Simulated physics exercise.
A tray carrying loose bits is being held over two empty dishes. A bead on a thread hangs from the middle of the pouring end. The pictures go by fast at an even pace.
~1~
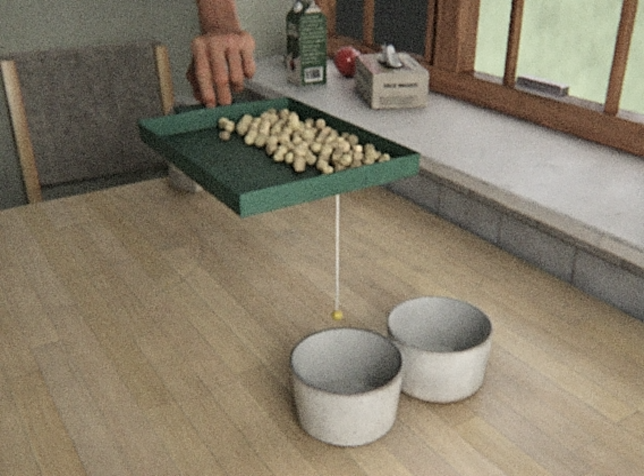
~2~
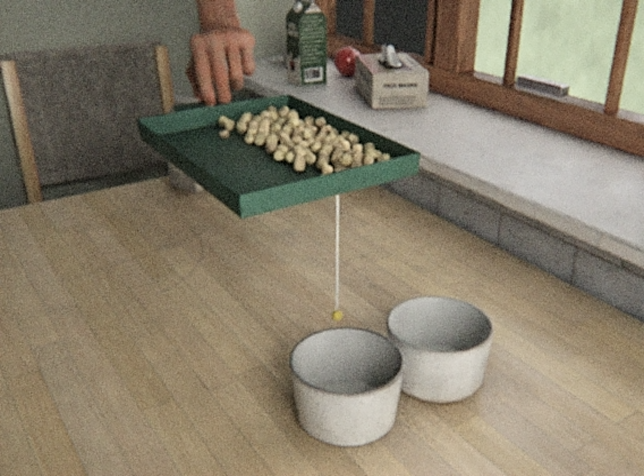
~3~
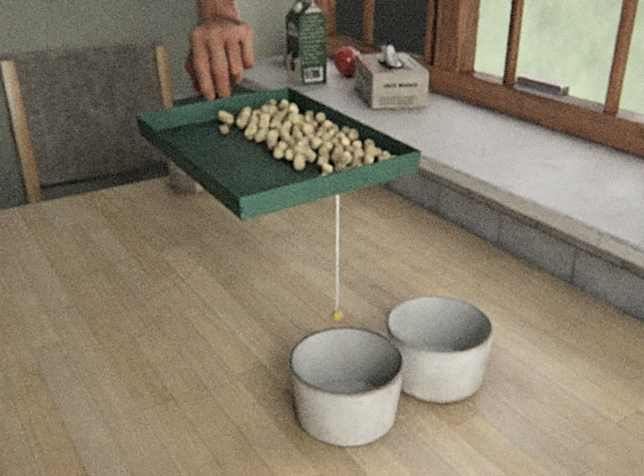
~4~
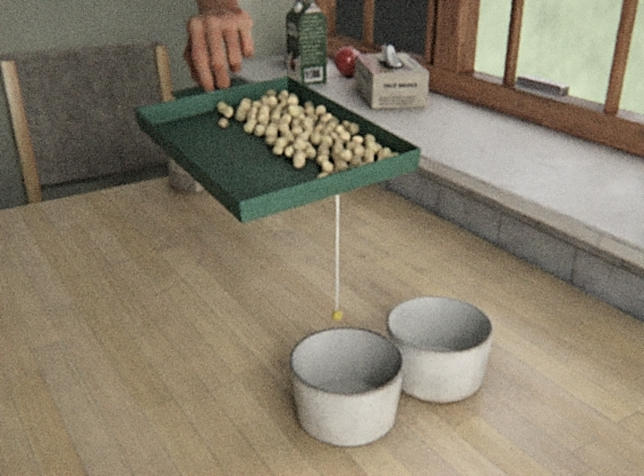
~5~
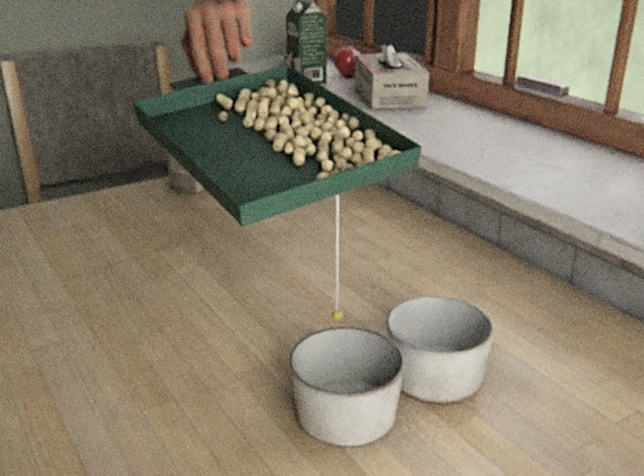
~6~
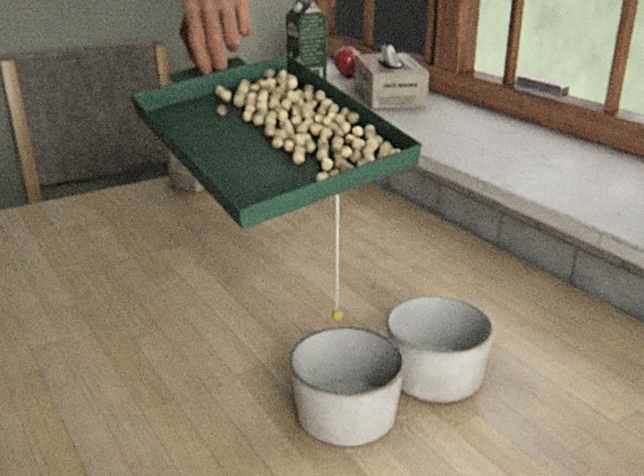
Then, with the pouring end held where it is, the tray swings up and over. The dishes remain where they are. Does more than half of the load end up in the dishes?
I expect the catch to be short of a majority.
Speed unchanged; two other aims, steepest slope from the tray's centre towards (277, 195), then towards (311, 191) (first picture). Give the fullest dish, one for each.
Try 1: Left-side dish. Try 2: Left-side dish.
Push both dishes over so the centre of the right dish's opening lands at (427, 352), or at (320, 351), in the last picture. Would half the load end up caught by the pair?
Try 1: A lesser share; try 2: The greater share.
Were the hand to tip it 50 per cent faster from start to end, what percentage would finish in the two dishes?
Something like 20 percent, give or take.
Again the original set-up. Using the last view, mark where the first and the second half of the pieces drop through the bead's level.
At about (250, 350), then at (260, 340).
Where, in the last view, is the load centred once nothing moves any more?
The centre settles at about (247, 434).
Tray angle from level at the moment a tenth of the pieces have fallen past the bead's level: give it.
Around 100° at that moment.
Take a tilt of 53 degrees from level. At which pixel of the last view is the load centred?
Roughly at (275, 165).
Just after the last frame, tray tipped steeply; every one on the tray.
A moment on, tray tipped right over; almost all on the tray; about a tenth outside both.
Further on, tray tipped past a quarter turn; about a tenth in the left dish; the larger part outside both.
When it is over, tray tipped past a quarter turn; about a tenth in the left dish; not one in the right dish; the larger part outside both.
